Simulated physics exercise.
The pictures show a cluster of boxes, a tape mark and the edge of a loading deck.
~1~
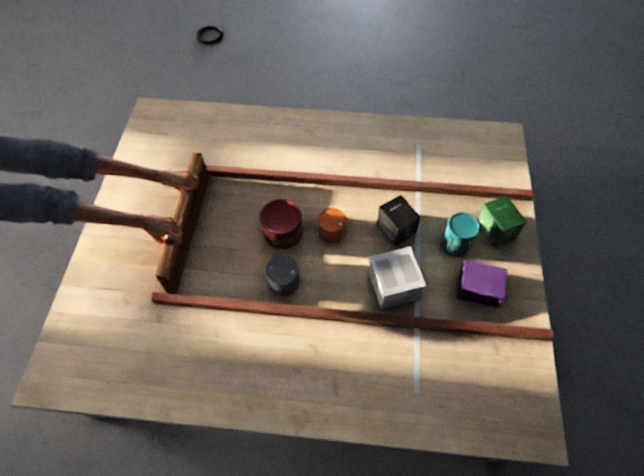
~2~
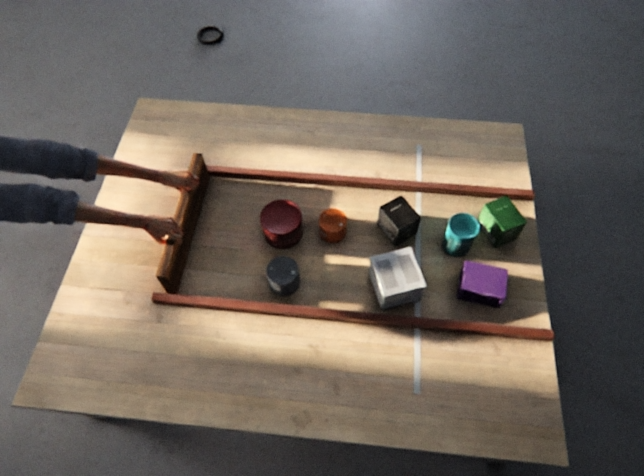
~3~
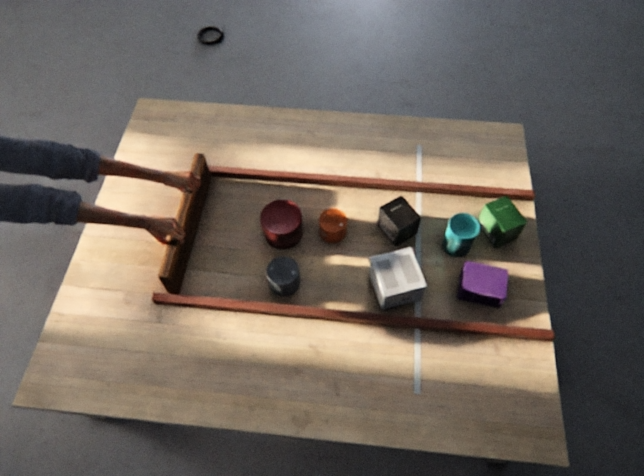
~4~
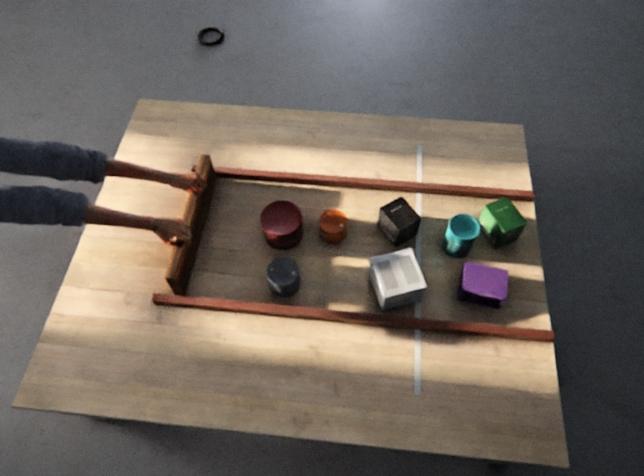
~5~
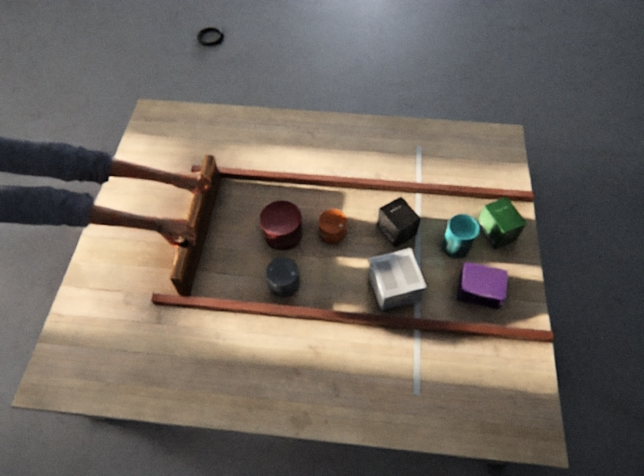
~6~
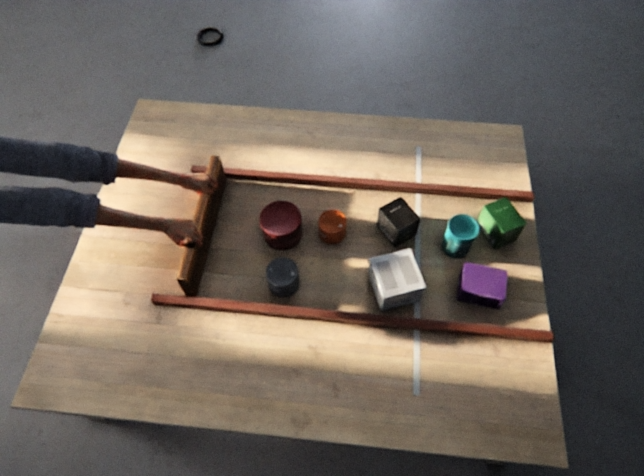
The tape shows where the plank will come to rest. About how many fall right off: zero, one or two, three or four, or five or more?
The number that fall off is zero.
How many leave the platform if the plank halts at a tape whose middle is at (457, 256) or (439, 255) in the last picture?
Try by try, 1 and 0.
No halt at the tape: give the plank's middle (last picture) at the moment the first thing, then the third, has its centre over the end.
First at (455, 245), next at (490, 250).
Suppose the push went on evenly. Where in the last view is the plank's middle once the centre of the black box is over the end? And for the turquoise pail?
For the black box at (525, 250), for the turquoise pail at (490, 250).
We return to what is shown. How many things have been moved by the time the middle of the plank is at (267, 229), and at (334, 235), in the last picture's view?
By then 1, and 4.
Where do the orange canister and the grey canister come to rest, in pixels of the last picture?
The orange canister stops around (451, 224); the grey canister around (435, 288).
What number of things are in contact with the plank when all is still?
It touches 2.
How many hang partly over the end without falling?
That would be 0.
Soon after, none off yet; green box at rest near (500, 223); purple crate at rest near (482, 285); turquoise pail at rest near (459, 237).
At rest, the number that fall off is zero.
